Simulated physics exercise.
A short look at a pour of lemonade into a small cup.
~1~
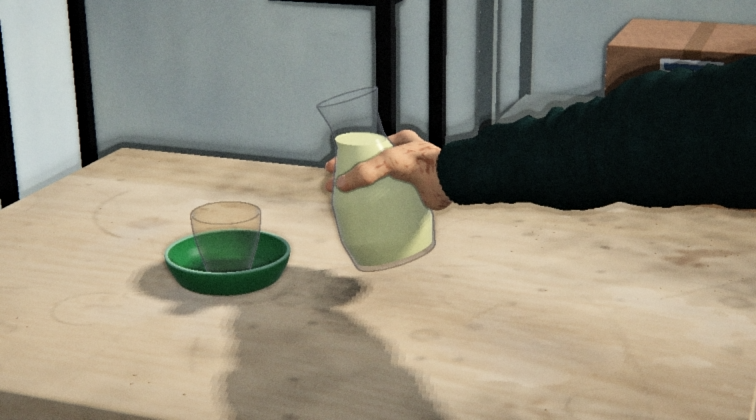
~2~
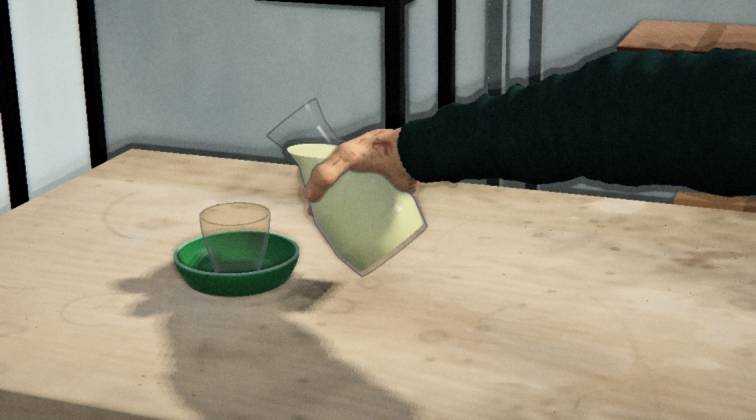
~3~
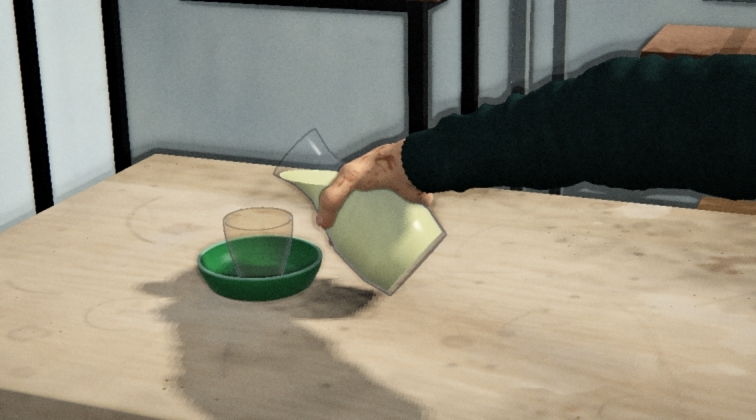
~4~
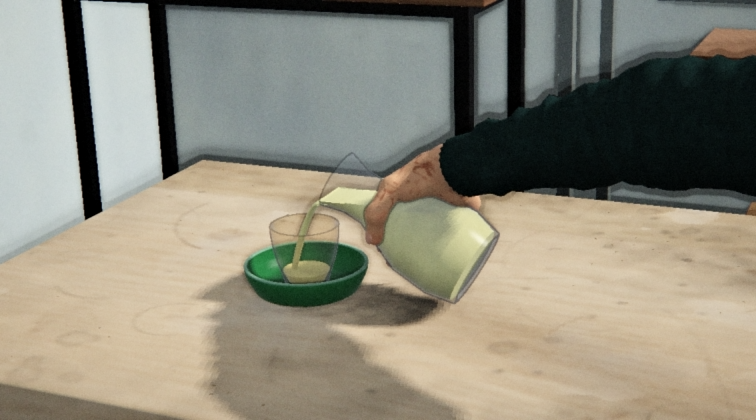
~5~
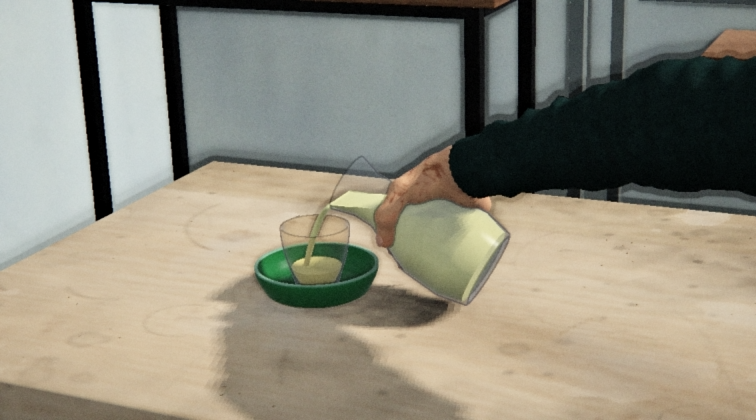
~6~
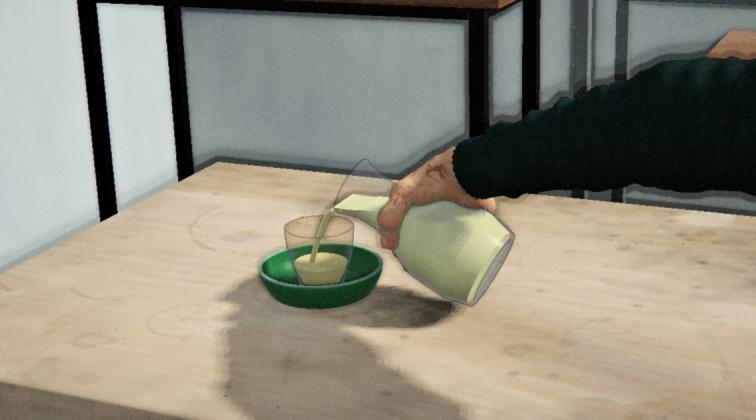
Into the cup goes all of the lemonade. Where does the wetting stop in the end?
Both overflow.
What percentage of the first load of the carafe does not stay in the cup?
Roughly 70 in a hundred.
Soon after, the cup is full to the brim; the saucer is wet, with room to spare.
Later, the cup is full to the brim; the saucer is full and running over.
In the end, the cup is full to the brim; the saucer is full and running over.
